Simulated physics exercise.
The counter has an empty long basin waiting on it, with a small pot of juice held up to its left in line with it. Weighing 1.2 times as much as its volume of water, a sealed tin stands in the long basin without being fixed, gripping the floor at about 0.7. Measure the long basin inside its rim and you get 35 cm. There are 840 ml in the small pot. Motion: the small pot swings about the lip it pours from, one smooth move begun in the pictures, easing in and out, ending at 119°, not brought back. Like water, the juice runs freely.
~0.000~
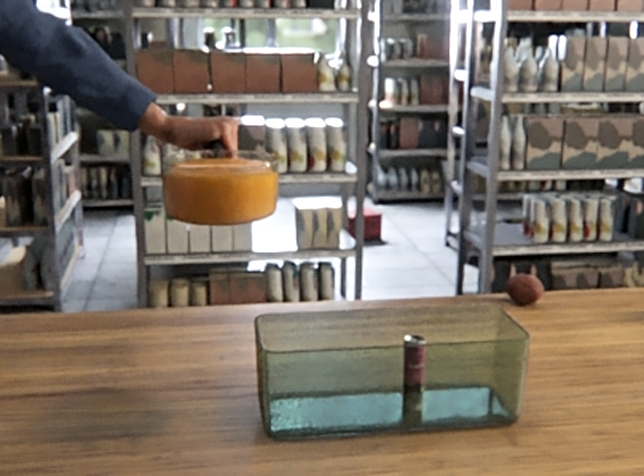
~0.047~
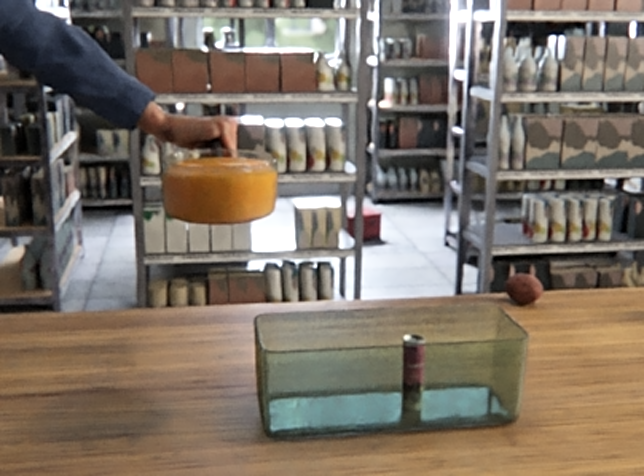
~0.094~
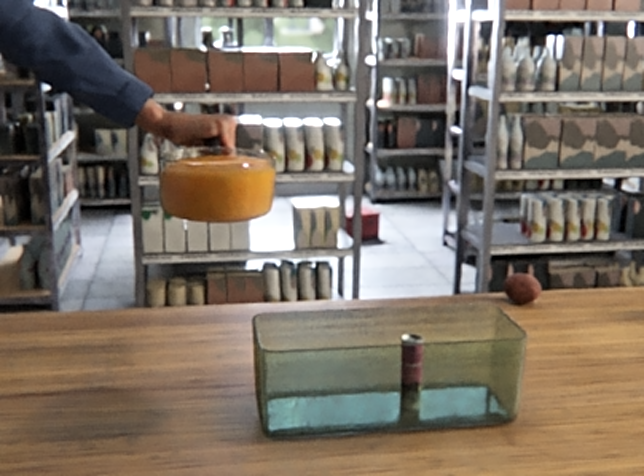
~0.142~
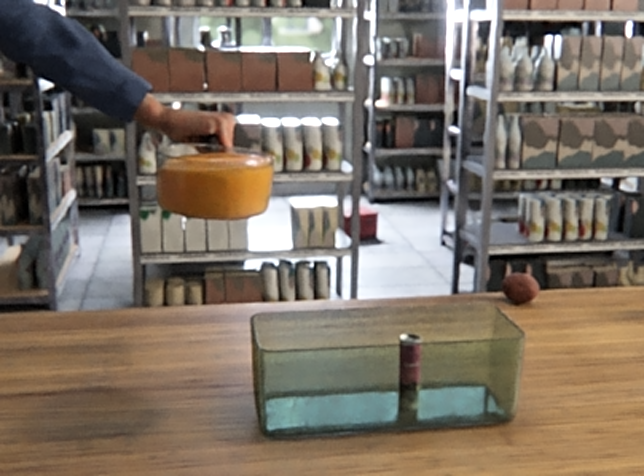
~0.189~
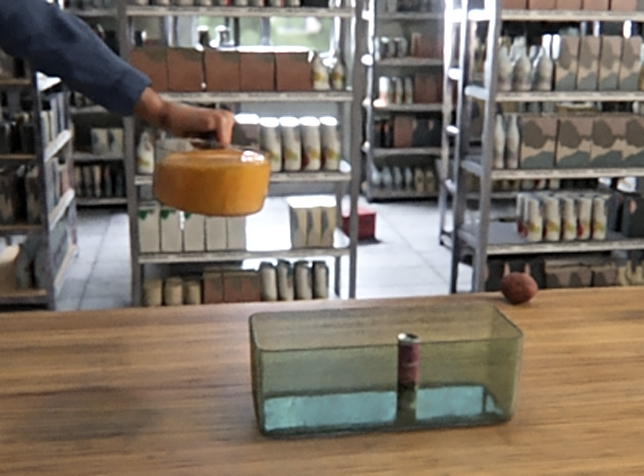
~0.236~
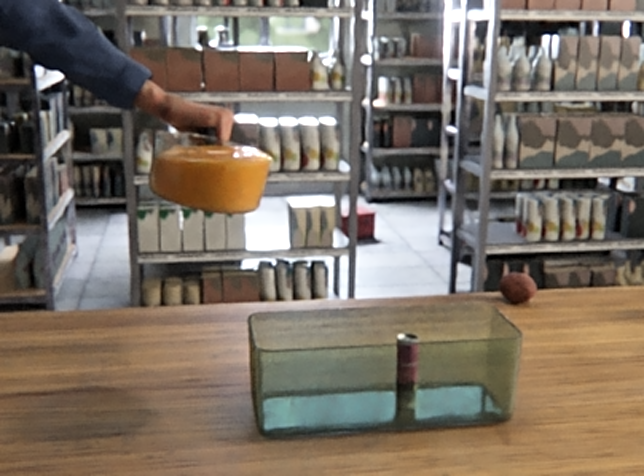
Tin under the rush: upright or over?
It will come down.
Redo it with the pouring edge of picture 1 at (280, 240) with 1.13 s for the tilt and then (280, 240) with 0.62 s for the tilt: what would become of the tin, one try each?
Run one: It does not tip. Run two: It tumbles.
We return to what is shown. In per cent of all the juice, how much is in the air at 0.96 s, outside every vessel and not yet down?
Near 20 per cent, I'd say.
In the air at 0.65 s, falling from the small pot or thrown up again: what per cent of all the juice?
At that moment, about 46 percent.
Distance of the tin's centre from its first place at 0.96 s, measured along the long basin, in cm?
Near 1 cm of travel.
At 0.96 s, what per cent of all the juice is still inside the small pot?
Around 4 in a hundred is still there.
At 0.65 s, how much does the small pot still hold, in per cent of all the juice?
Still held: Roughly 46 % of the total.
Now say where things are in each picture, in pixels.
In the first frame, it leans 0°; its right rim is at (277, 160); the juice meets the walls at (164, 168) and (275, 166); the long basin's rim runs from (258, 334) to (514, 322); the tin's top is at (415, 342).
In the second frame, it leans 1°; its right rim is at (276, 160); the juice meets the walls at (164, 168) and (274, 166).
In the third frame, it leans 2°; its right rim is at (275, 159); the juice meets the walls at (162, 166) and (273, 163).
In the fourth frame, it leans 5°; its right rim is at (273, 159); the juice meets the walls at (160, 163) and (271, 161).
In the fifth frame, it leans 8°; its right rim is at (271, 159); the juice meets the walls at (157, 160) and (268, 158).
In the sixth frame, it leans 12°; its right rim is at (270, 159); the juice meets the walls at (155, 154) and (269, 155).
Then, 0.65 s in, the tilt is 74° and 47 per cent is still to pour; the tin stands where it began.
Then, 0.96 s in, the tilt is 113° and 4 per cent is still to pour; the tin stands where it began.
Then, 1.28 s in, the tilt is 119° and 0 per cent is still to pour; the tin leans 36°.
Then, 1.63 s in, the tilt is 119° and 0 per cent is still to pour; the tin lies on its side.
Finally, the tin lies on its side.
